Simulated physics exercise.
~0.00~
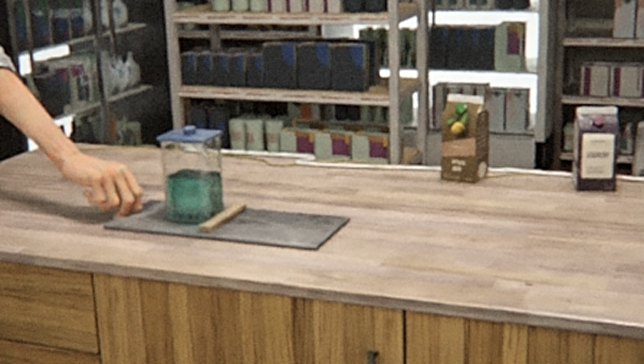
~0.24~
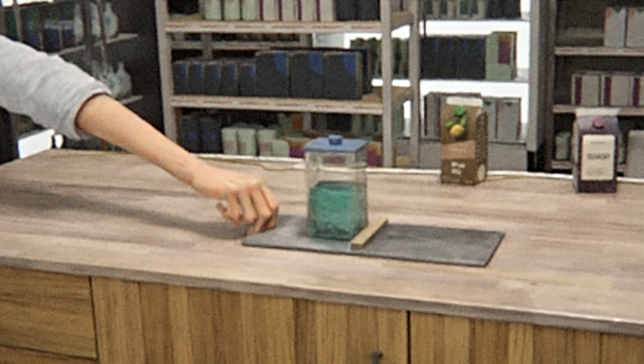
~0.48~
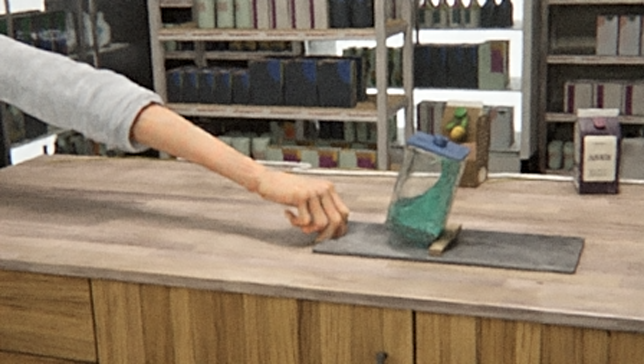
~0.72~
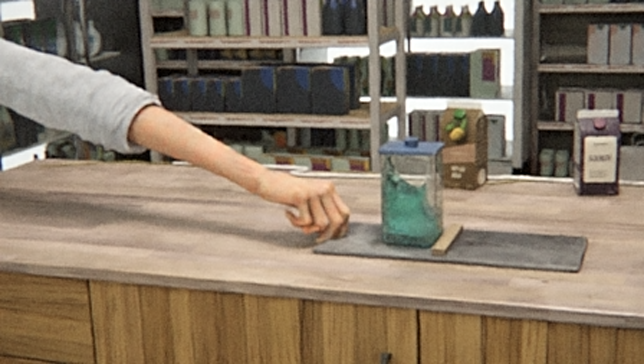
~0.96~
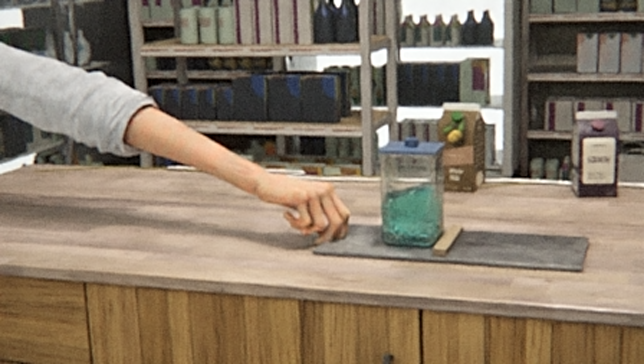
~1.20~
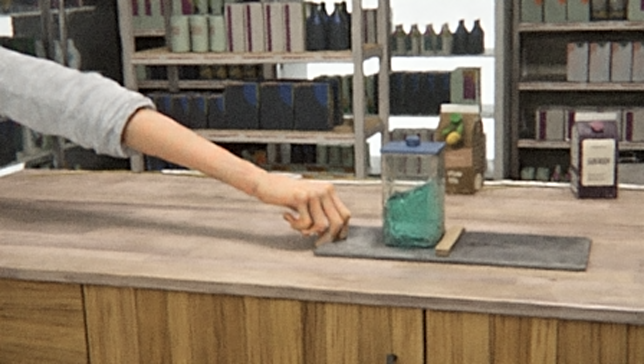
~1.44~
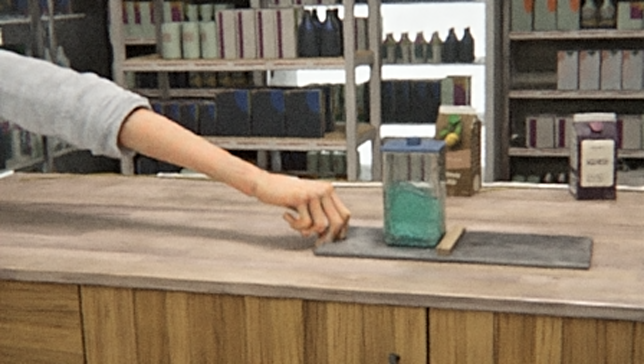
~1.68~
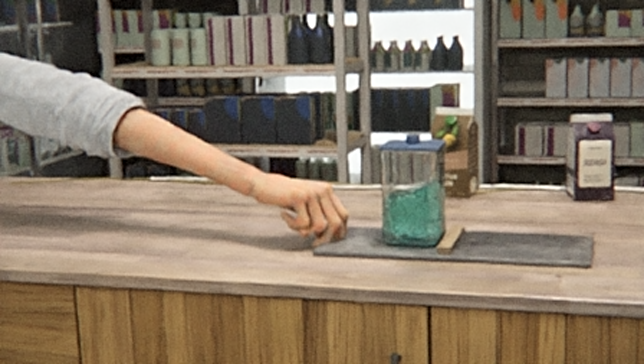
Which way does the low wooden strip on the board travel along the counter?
The wooden strip moves to the right along with the board.
